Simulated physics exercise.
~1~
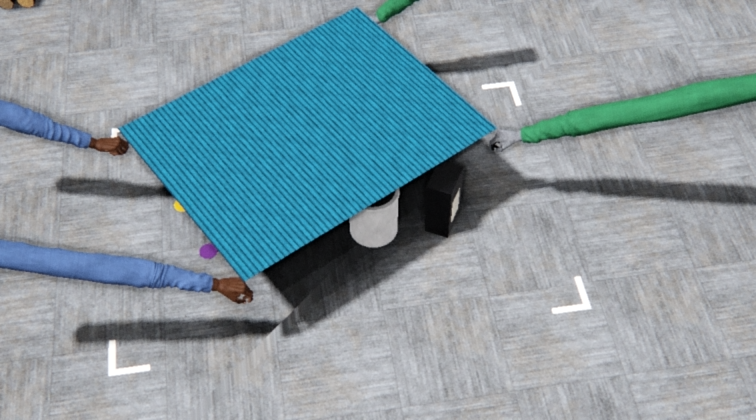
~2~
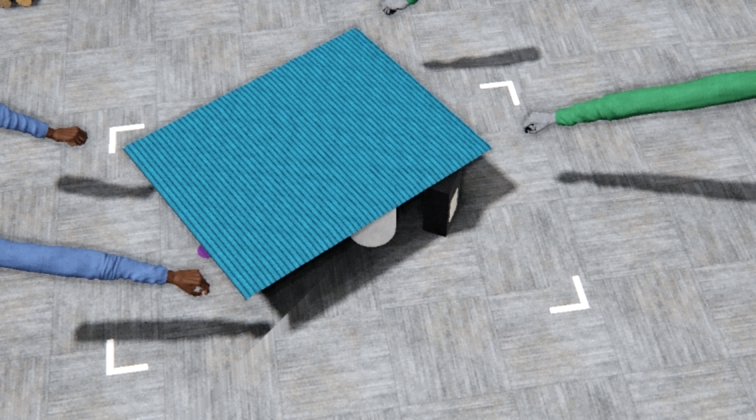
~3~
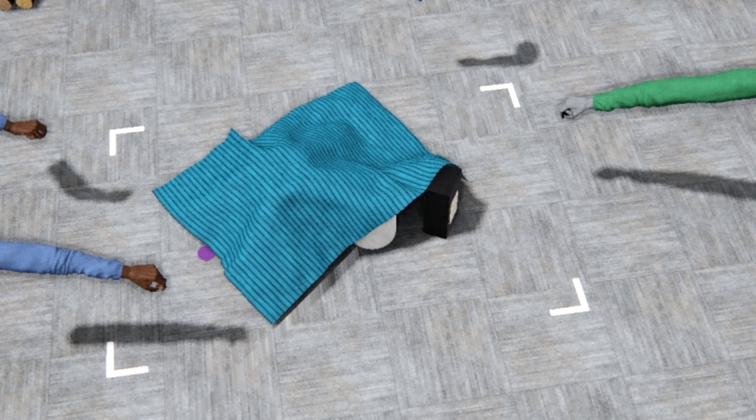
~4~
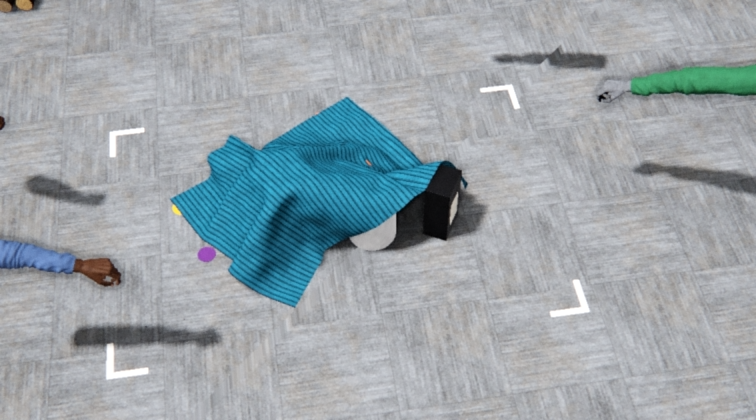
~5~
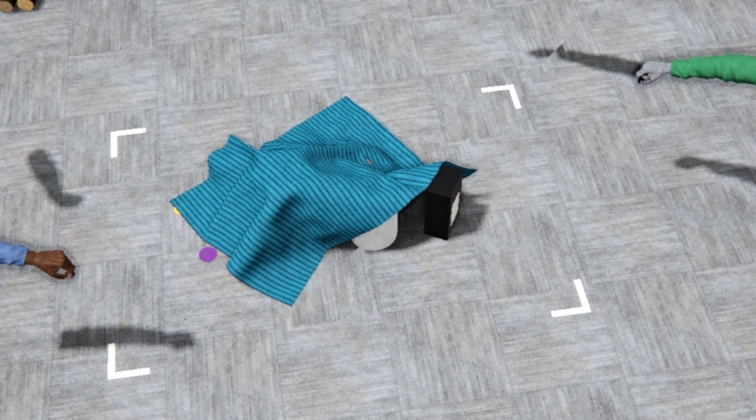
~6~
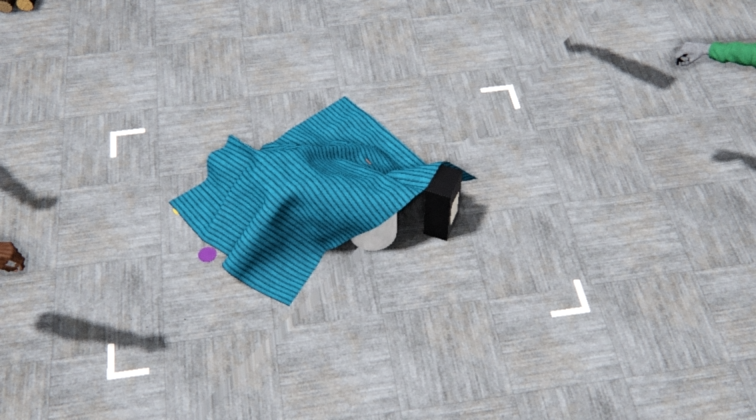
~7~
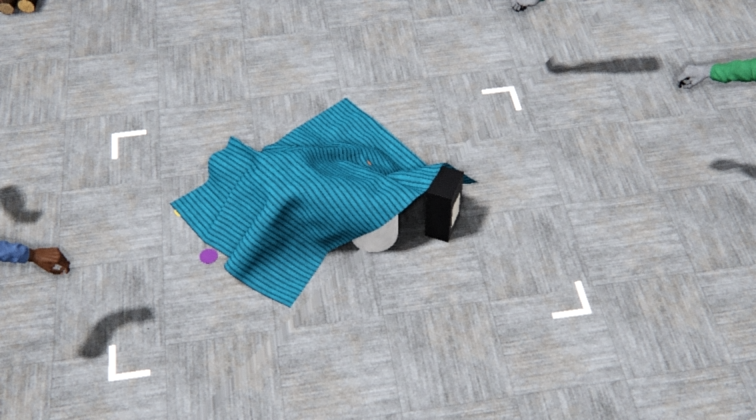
At the start, hands in blue sleeves on the left and green sleeves on the right hold a teal striped blanket level above a grey floor with white corner marks. They let go and draw back as the blanket drops over the objects below. It sags into folds over hidden shapes, and its left side slides inward and crumples. The blanket then lies still while the hands retreat toward the edges, some edging back into view. Finally, the purple plate lies uncovered, the yellow coaster is almost entirely hidden, and the white pot and black box stick out at the lower right.
